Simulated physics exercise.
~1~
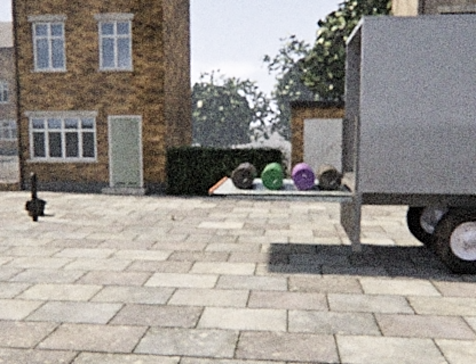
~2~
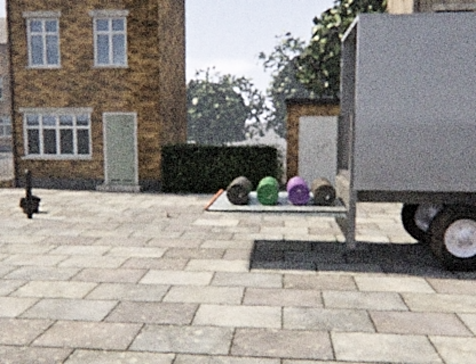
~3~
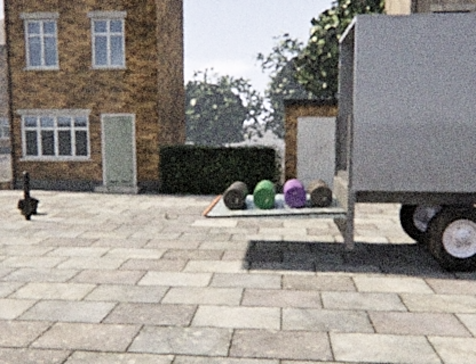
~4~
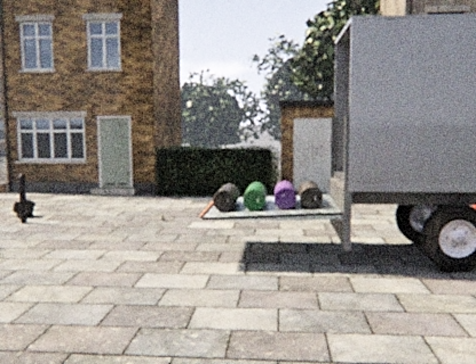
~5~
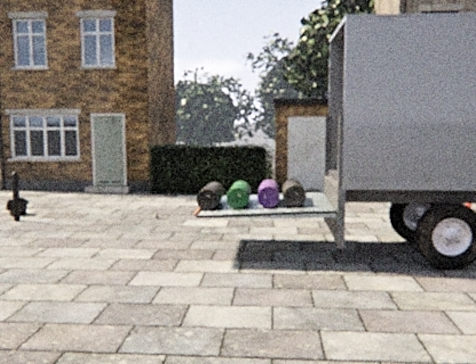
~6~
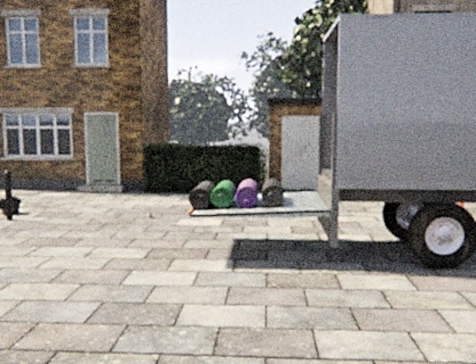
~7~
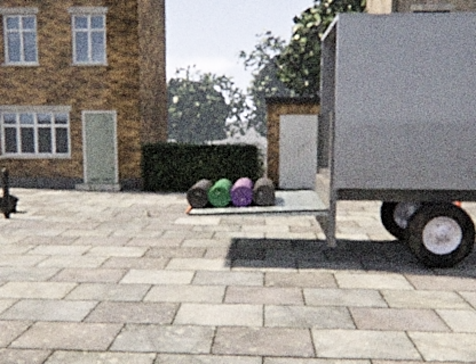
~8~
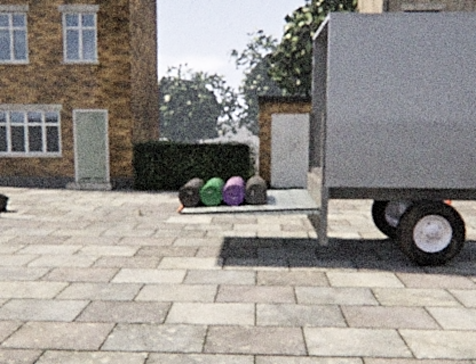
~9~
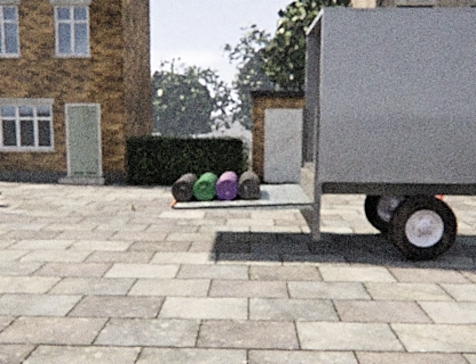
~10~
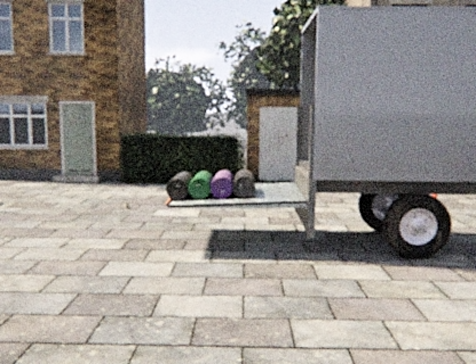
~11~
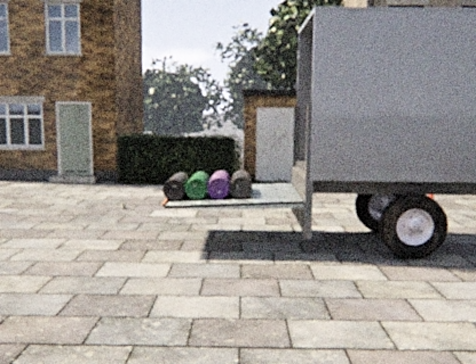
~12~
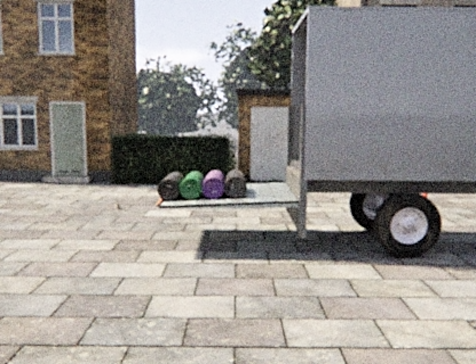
Grey box lorry with its tail-lift plate lowering slightly and tilting, four gas cylinders rolling left and resting together near the outer edge.
